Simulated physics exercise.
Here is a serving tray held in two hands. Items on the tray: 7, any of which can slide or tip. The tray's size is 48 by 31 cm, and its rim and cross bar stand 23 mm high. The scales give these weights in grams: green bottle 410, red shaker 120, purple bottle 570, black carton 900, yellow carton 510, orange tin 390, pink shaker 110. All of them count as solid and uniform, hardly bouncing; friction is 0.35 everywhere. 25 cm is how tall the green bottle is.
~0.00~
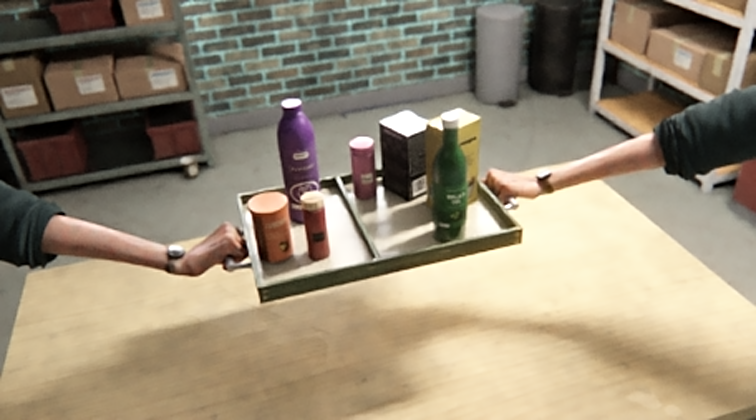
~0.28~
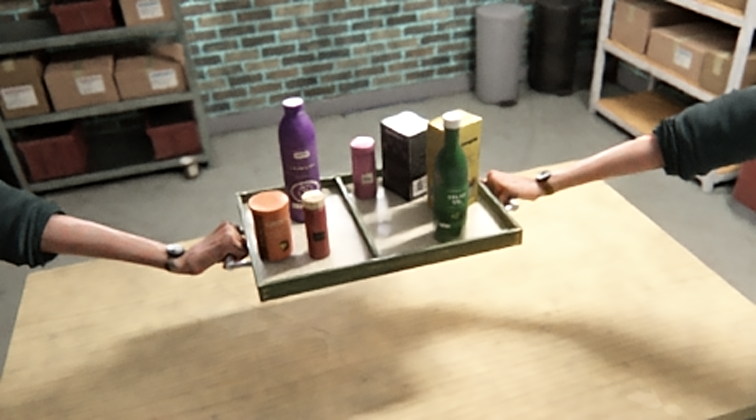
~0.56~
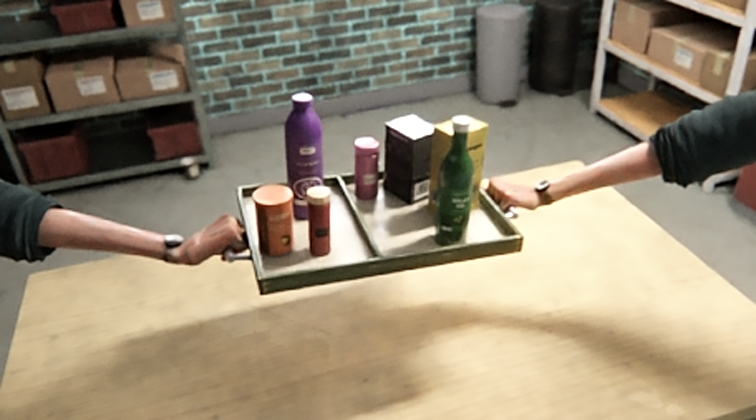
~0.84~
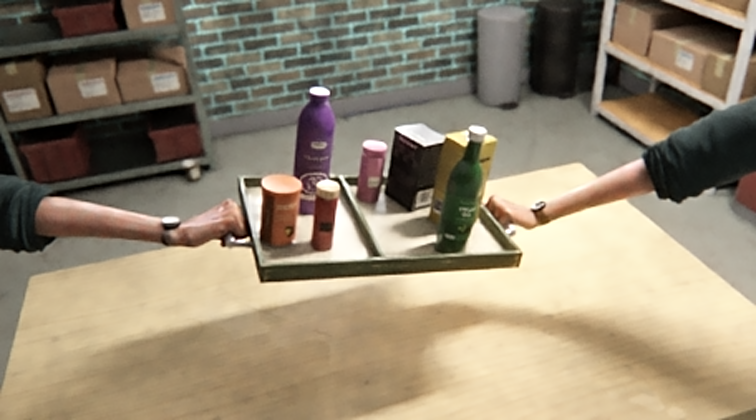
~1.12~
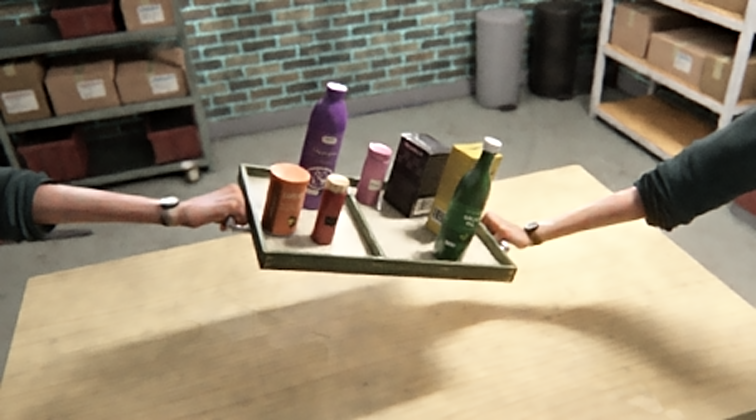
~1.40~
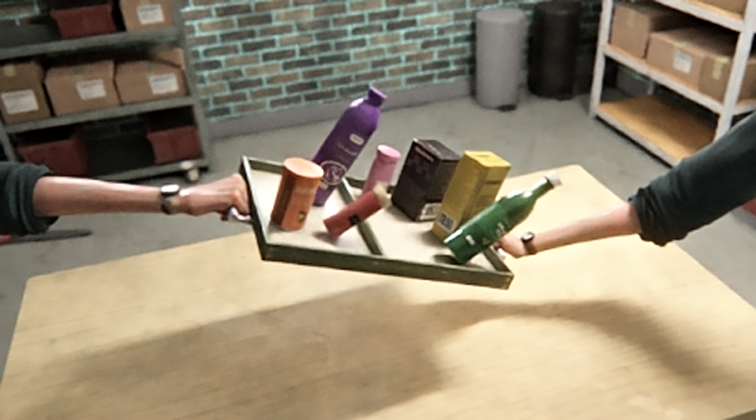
In a storeroom with a brick wall, metal shelves of cardboard boxes and two bins, a fixed, slightly raised view looks across a pale wooden table. Two hands hold a divided tray above it, with a purple bottle, orange tin and red shaker on the left, and a pink shaker, black and yellow cartons and green bottle further right. The level tray tilts steadily right edge down as the hands turn it, and the bottles and red shaker lean over to the right.
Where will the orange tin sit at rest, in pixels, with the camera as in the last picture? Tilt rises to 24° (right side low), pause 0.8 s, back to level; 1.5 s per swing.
It will sit at about (343, 221).
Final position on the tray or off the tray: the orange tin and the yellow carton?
Once it settles, the orange tin keeps within bounds; as for the yellow carton, it keeps within bounds.
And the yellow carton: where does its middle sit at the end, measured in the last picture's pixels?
Close to pixel (464, 171) in the final view.
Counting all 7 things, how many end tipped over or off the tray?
5 of them.
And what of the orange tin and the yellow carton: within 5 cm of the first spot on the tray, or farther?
Orange tin: Is displaced. Yellow carton: Remains in place.
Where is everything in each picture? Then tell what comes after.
In the first picture, tray level; orange tin (272, 228); green bottle (450, 179).
In the second picture, tray level; purple bottle (300, 161); black carton (409, 157).
In the third picture, tray tilted 5°, right edge down; pink shaker (367, 169).
In the fourth picture, tray tilted 12°, right edge down; green bottle (463, 192); red shaker (325, 216).
In the fifth picture, tray tilted 19°, right edge down; purple bottle (322, 147); black carton (418, 176).
In the sixth picture, tray tilted 23°, right edge down; orange tin (295, 195); yellow carton (470, 199) 2 cm from its spot.
By 1.60 s, tray tilted 24°, right edge down; green bottle now off the tray; orange tin 5 cm from its spot near (314, 197); purple bottle rocked 71° off its seat.
By 1.90 s, tray tilted 24°, right edge down; black carton and pink shaker now off the tray; orange tin rocked 8° off its seat near (359, 204); red shaker on its side.
By 3.00 s, tray tilted 16°, right edge down; orange tin 13 cm from its spot near (352, 211); red shaker on its side; purple bottle on its side.
When it is over (4.4 s), off the tray, green bottle, black carton and pink shaker; lying over on the tray, red shaker and purple bottle; not toppled but over 5 cm from the start, orange tin; the last one within 5 cm of the start. In the last view, orange tin near (343, 221).
